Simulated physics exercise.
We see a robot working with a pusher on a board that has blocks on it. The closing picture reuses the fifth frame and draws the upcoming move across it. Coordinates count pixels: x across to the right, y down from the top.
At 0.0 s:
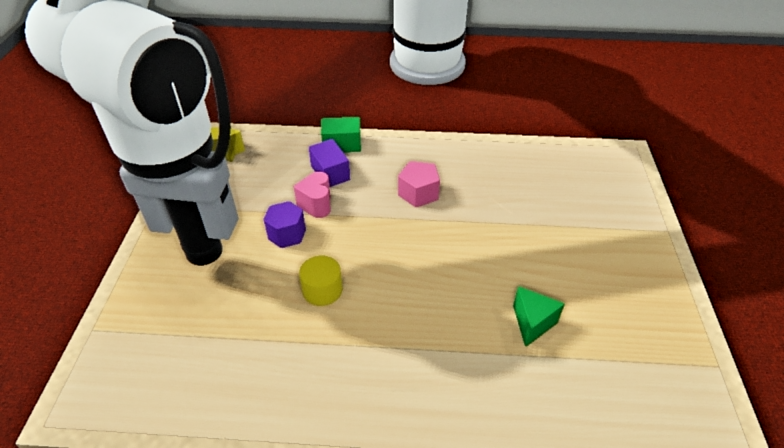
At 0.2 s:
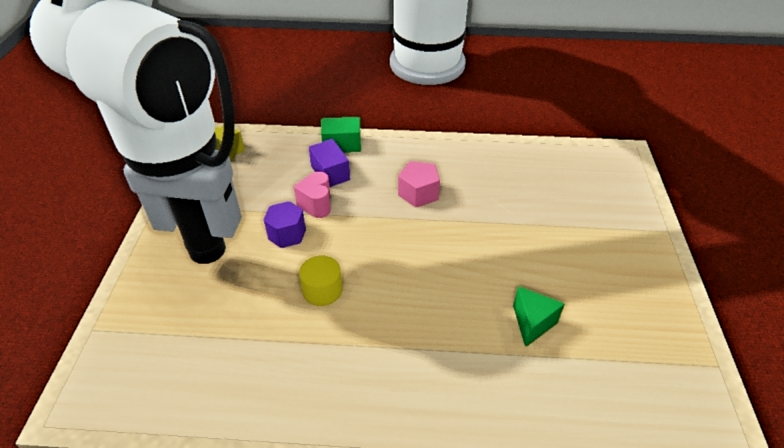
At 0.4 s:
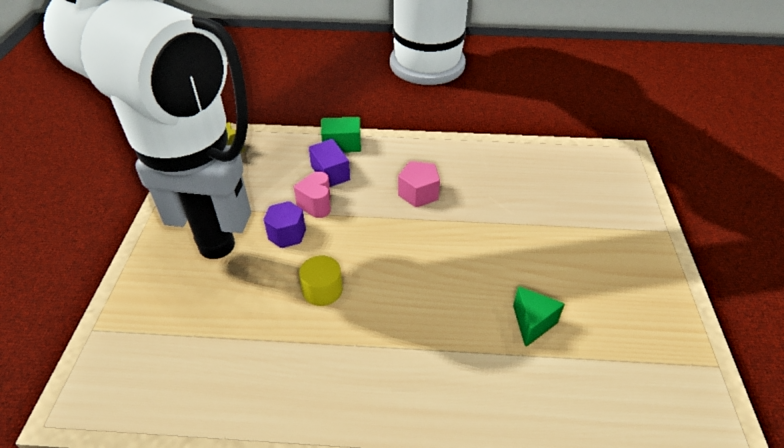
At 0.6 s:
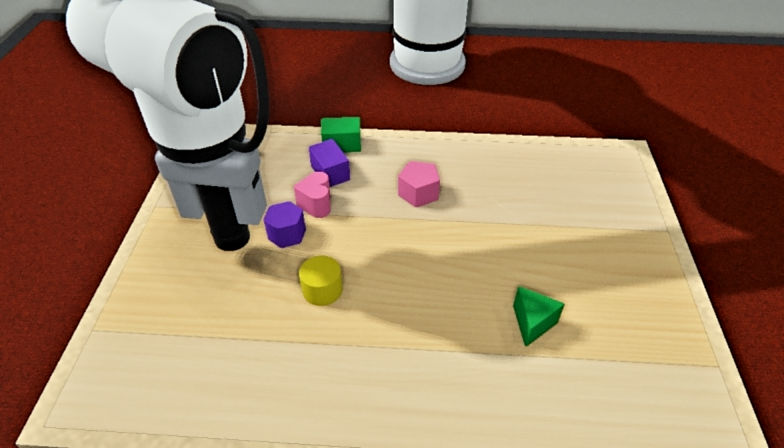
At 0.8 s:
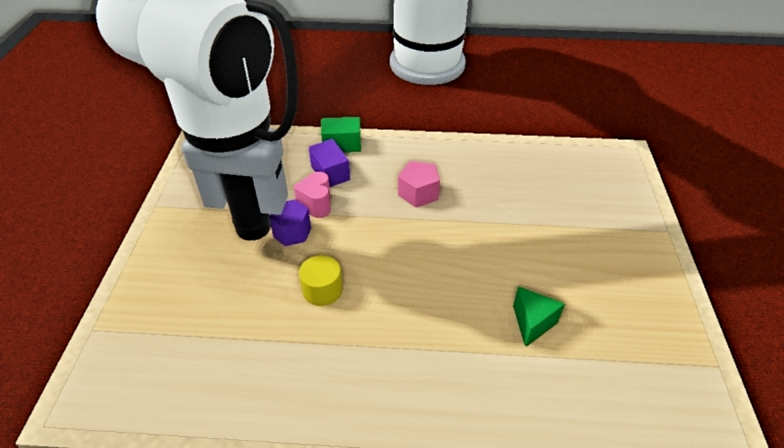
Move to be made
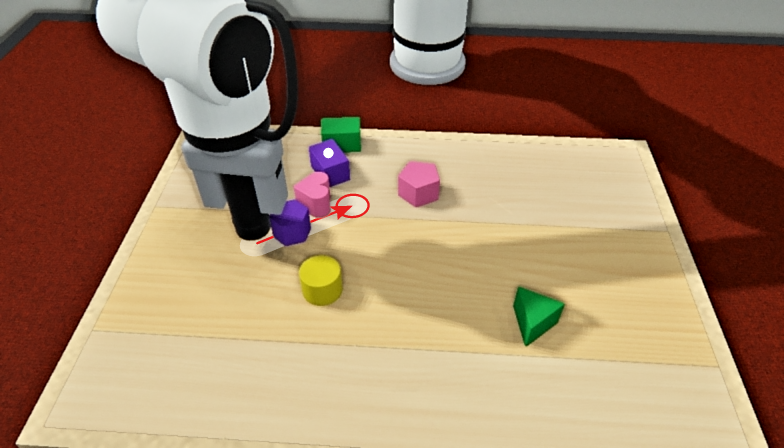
The robot arm slides its pusher right across the board and nudges the purple six-sided block.
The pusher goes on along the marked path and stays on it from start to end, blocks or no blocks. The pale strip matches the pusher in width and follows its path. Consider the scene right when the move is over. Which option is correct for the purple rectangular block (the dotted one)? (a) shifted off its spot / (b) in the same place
The answer is a.
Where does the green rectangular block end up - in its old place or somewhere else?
It will be resting on its spot.
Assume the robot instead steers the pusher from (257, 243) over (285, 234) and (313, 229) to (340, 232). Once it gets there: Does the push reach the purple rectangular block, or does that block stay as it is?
At the moment the path ends, the purple rectangular block still stands where it did.
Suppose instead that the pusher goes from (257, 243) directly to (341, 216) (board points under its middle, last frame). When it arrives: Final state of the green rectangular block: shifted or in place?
It stays.
The line goes from (257, 243) directly to (353, 206); the dot is on the purple rectangular block.
The first path, step by step. One third of the way, pusher (288, 216); purple six-sided block (323, 205), turned 25° clockwise; pink heart block (322, 182), turned 30° anticlockwise.
Two thirds of the way, pusher (320, 203); purple six-sided block (354, 201), turned 65° clockwise; pink heart block (338, 176), turned 45° anticlockwise; purple rectangular block (333, 148), turned 20° anticlockwise.
At the end, pusher (352, 192); purple six-sided block (382, 198), turned 105° clockwise; pink heart block (365, 164), turned 50° anticlockwise; purple rectangular block (343, 144), turned 60° anticlockwise; green rectangular block unmoved; pink pentagonal block unmoved.
